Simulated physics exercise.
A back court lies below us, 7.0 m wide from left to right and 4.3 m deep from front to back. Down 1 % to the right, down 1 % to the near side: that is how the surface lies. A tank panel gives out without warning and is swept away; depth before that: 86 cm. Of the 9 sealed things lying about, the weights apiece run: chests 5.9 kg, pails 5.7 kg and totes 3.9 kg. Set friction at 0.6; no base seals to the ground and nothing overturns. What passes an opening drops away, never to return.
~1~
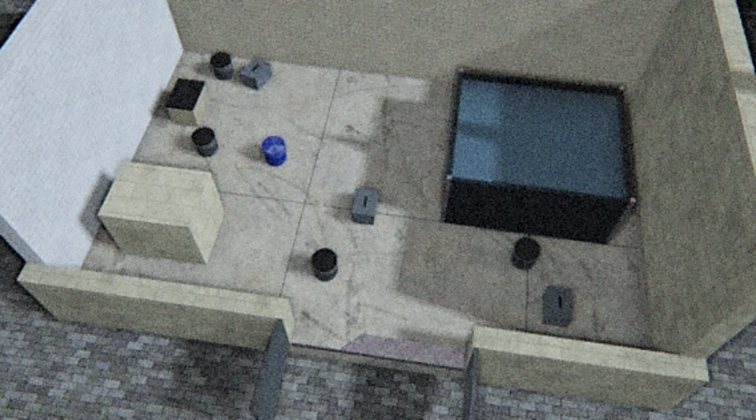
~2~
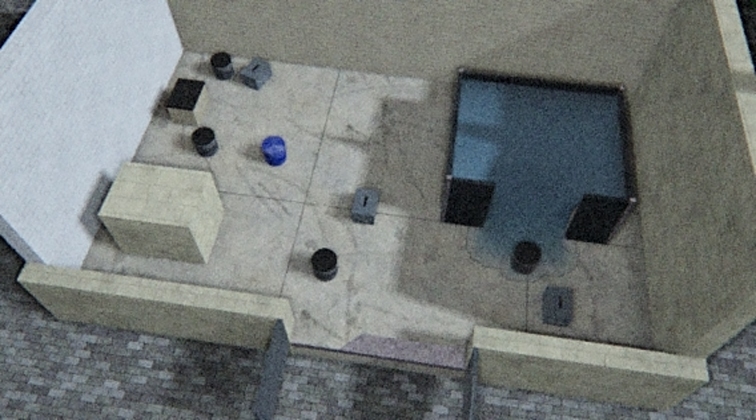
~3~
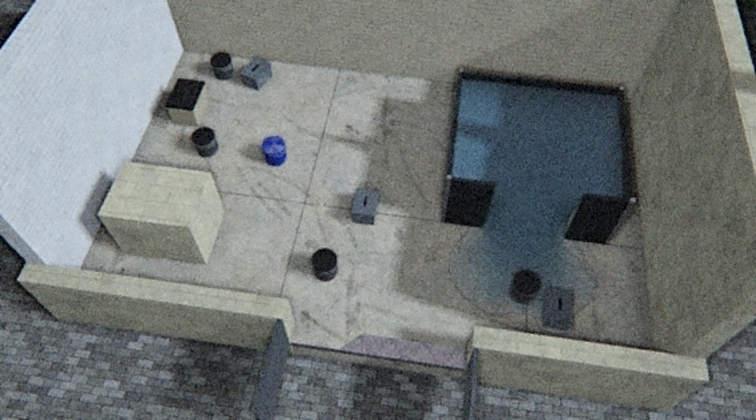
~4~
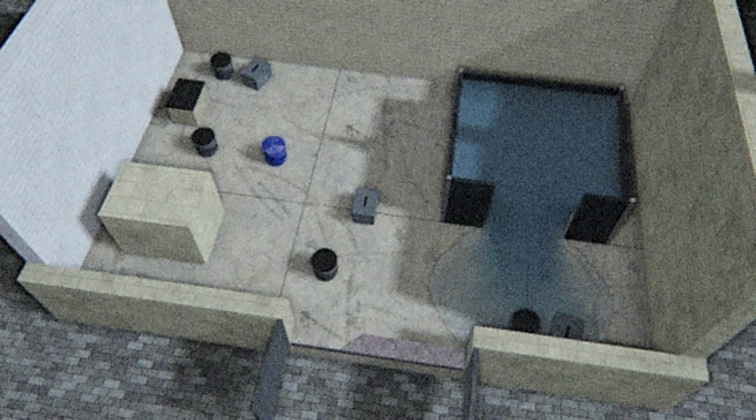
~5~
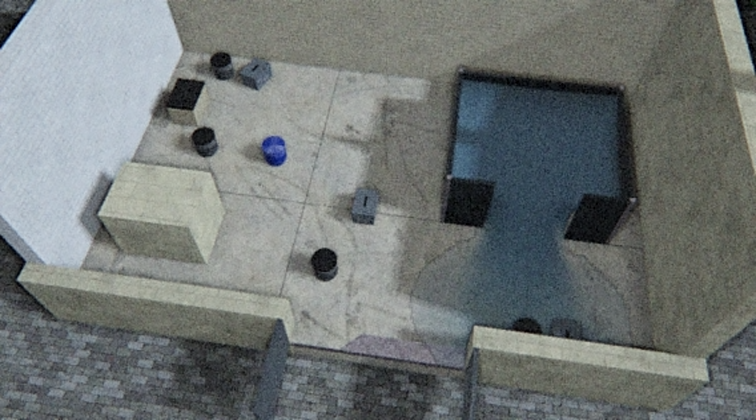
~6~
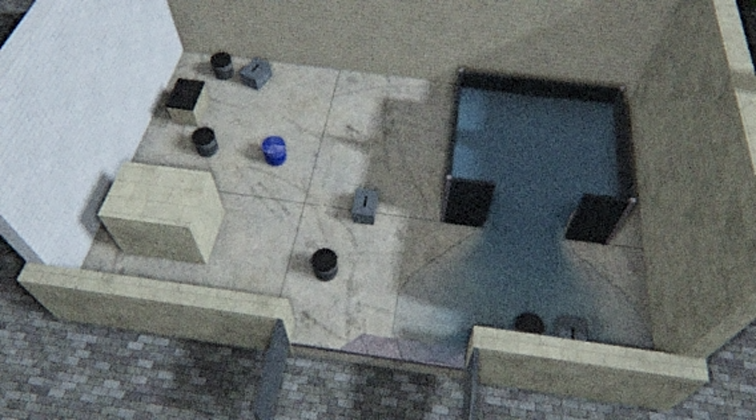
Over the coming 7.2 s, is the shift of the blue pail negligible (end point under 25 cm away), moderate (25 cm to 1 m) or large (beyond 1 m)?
Odds are it hangs on where it is.
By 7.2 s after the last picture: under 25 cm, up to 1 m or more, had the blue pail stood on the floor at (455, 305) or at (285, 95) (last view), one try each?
From the first spot it goes a long way, and from the second it drifts partway.
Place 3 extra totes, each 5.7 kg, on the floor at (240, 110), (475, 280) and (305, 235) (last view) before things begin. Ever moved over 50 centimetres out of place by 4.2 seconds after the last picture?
Going through them in the order asked, they come out shy of the mark, clear of the mark and shy of the mark.
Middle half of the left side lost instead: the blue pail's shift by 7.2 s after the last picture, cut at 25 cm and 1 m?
Had it gone that way, the blue pail would be borne far.
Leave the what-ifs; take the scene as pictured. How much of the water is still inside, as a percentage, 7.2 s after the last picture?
Around 66 per cent of the water is still in there.
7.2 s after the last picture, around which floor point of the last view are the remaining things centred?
At about (292, 155).
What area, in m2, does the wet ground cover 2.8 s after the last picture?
Roughly 17 m2.
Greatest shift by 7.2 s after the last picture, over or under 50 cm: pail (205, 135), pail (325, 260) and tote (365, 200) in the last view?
The first never reached the threshold, the second topped the threshold, and the third never reached the threshold.
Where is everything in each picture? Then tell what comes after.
In the first frame, the blue pail at (273, 144) rests on the ground; water covers 3.8 m2; 0 of 9 have shifted.
In the second frame, the blue pail at (273, 144) rests on the ground; 4.4 m2 under water; 1 of 9 have shifted.
In the third frame, the blue pail at (273, 144) rests on the ground; 5.4 m2 under water; 1 of 9 have shifted.
In the fourth frame, the blue pail at (273, 144), on the bottom; water covers 6.7 m2; 2 of 9 have shifted.
In the fifth frame, the blue pail at (273, 144), on the bottom; water covers 7.5 m2; 2 of 9 have shifted.
In the sixth frame, the blue pail at (273, 144), on the bottom; 7.9 m2 under water; 2 of 9 have shifted.
Then, 0.9 s after the last picture the blue pail is near (273, 144), 0.0 m from its start, aground; 0 of 9 are out; 2 afloat.
Then, 2.8 s after the last picture the blue pail is near (273, 144), 0.0 m from its start, aground; 1 of 9 are out; 1 afloat.
Then, 4.8 s after the last picture the blue pail is near (273, 144), 0.0 m from its start, aground; 1 of 9 are out; 1 afloat.
Then, 7.2 s after the last picture the blue pail is near (273, 144), 0.0 m from its start, aground; 1 of 9 are out; 4 afloat.
